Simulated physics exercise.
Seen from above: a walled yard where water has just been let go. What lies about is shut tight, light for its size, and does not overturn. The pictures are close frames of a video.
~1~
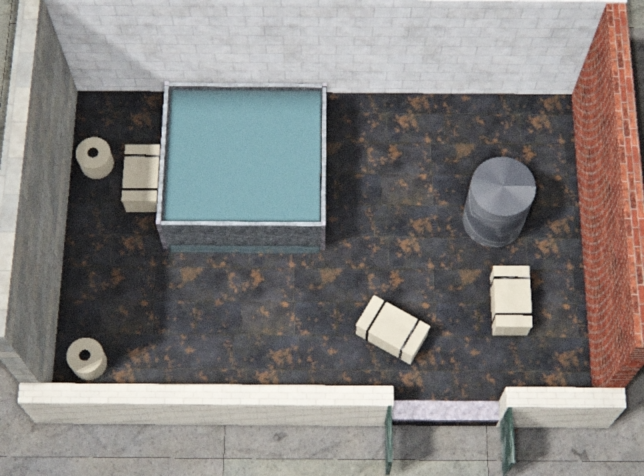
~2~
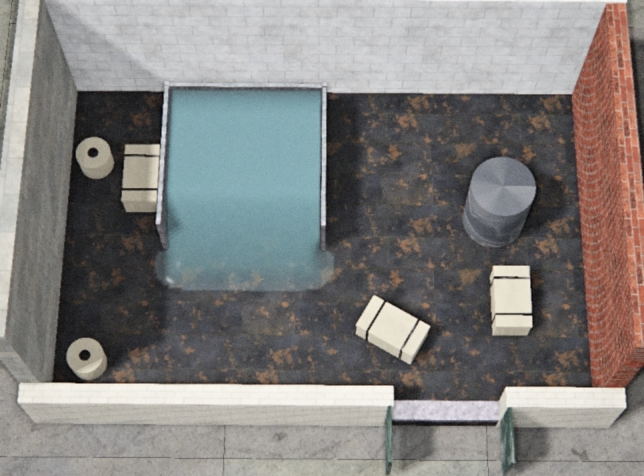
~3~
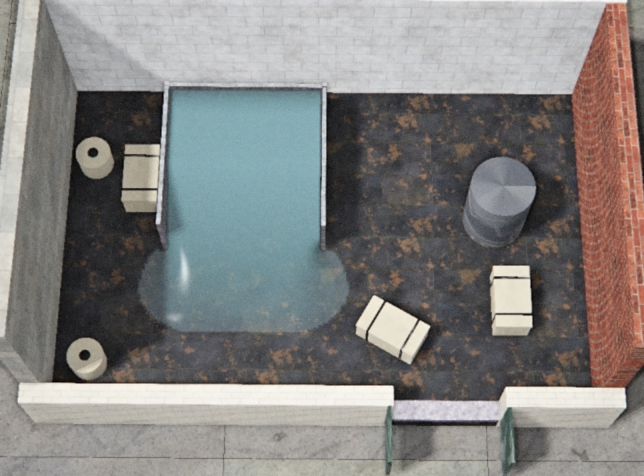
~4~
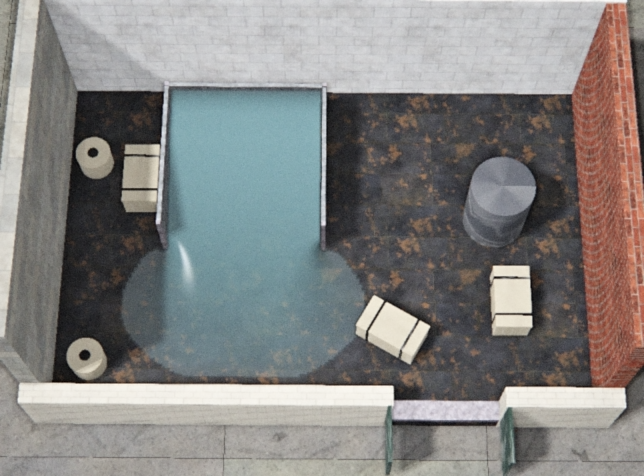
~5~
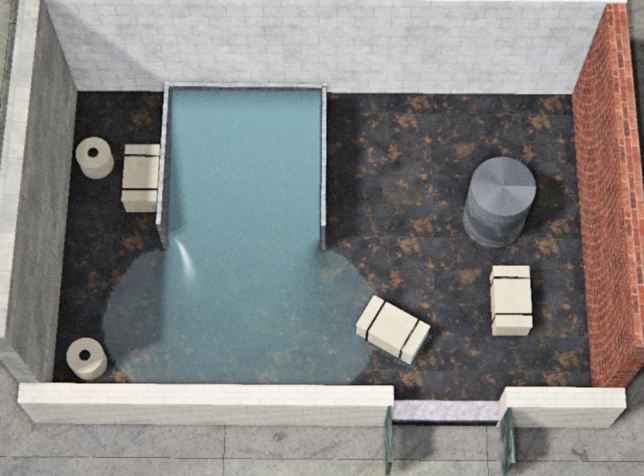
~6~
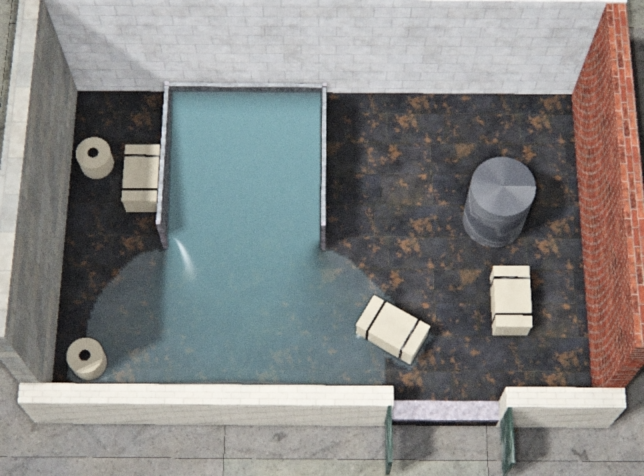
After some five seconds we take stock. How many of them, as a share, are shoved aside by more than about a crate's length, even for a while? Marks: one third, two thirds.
It is at least two thirds.
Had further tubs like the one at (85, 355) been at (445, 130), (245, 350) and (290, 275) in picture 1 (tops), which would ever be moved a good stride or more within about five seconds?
One after the other: No, yes, pushed that far.
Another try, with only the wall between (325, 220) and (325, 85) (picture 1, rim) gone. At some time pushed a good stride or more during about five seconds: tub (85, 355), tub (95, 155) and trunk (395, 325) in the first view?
In turn: No, no, pushed that far.
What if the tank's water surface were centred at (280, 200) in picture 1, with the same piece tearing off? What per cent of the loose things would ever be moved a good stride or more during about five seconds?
Close to 100 %.
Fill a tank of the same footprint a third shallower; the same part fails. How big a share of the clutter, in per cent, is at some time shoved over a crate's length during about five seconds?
I make it 100 per cent.
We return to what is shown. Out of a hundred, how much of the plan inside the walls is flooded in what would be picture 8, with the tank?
About 40 per cent.
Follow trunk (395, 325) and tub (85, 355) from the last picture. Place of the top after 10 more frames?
At about (470, 307) and (87, 292).
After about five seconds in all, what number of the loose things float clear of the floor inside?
It comes to 5.
A moment on, 0 of 5 are well off their spots; 0 afloat.
Next, 2 of 5 are well off their spots; 2 afloat.
Later, 5 of 5 are well off their spots; 4 afloat.
In the end, 5 of 5 are well off their spots, and 5 have been at some point; 5 afloat.
